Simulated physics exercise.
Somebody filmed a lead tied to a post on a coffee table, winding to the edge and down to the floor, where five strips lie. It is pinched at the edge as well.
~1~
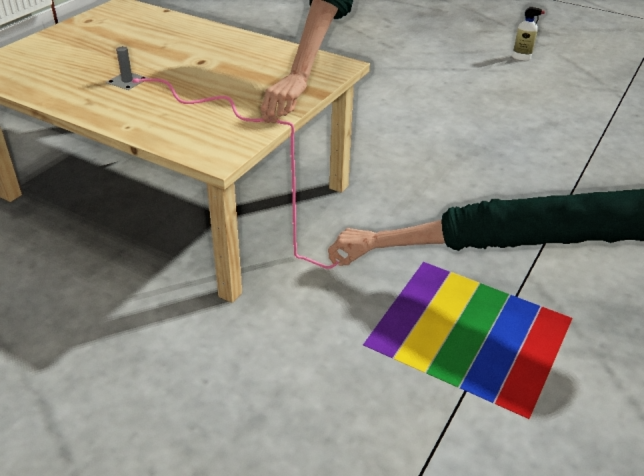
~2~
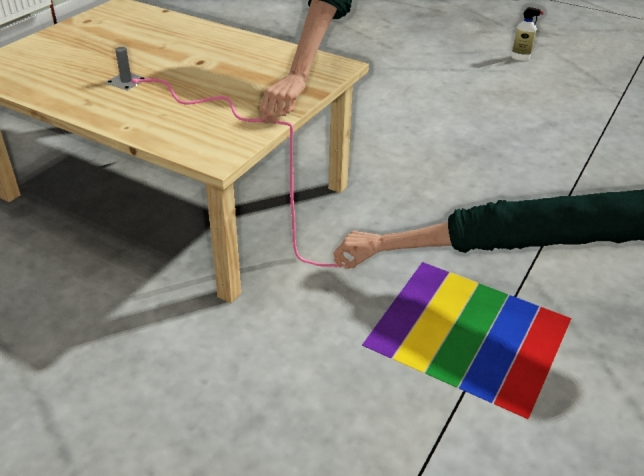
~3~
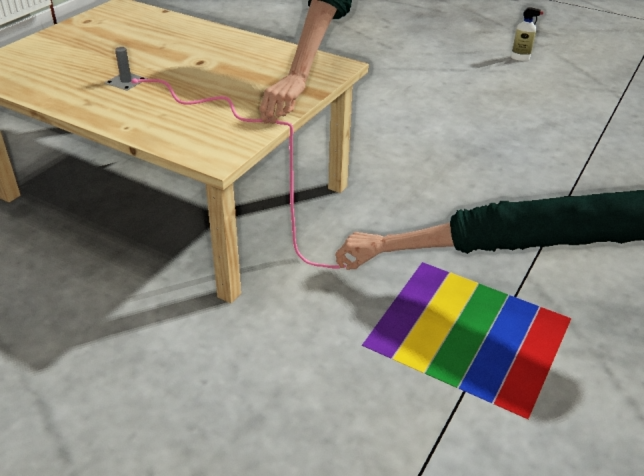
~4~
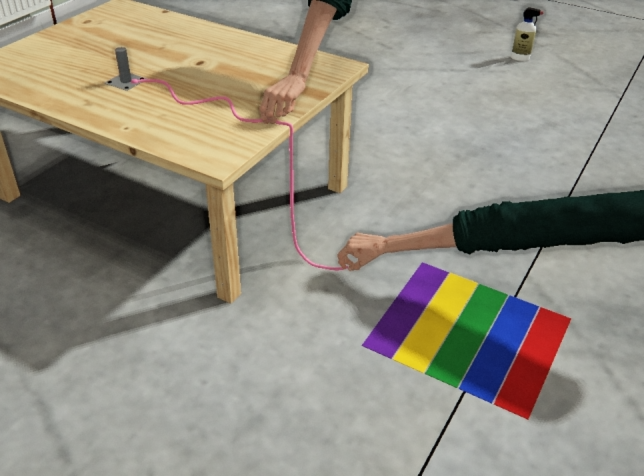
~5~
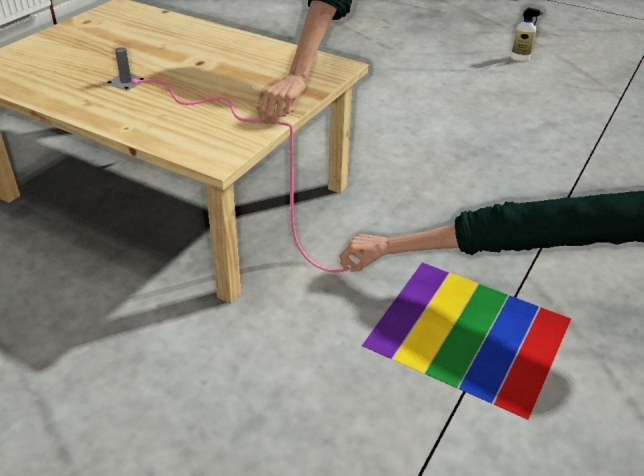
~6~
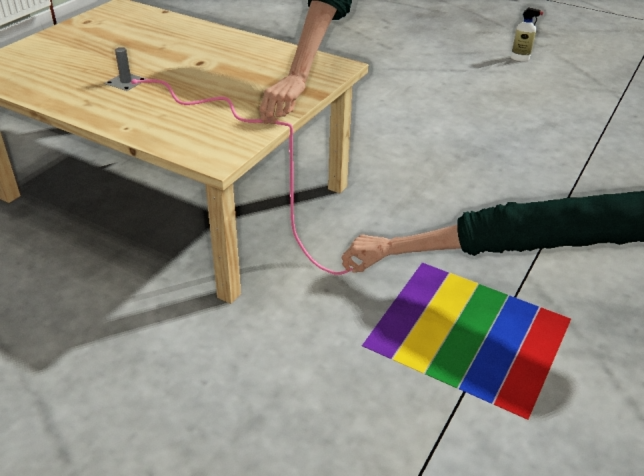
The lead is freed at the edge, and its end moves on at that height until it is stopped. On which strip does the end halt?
The end stops over the green strip.
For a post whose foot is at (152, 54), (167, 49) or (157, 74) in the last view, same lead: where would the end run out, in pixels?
The places are (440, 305), (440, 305) and (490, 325).
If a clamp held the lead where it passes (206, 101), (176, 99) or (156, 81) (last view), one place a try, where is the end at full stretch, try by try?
Try by try, around (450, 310), (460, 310) and (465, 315).
Soon after, end near (407, 291); over purple.
Then, end near (448, 308); over yellow.
At full stretch, end near (474, 318); over green. It gets as far as the green strip.
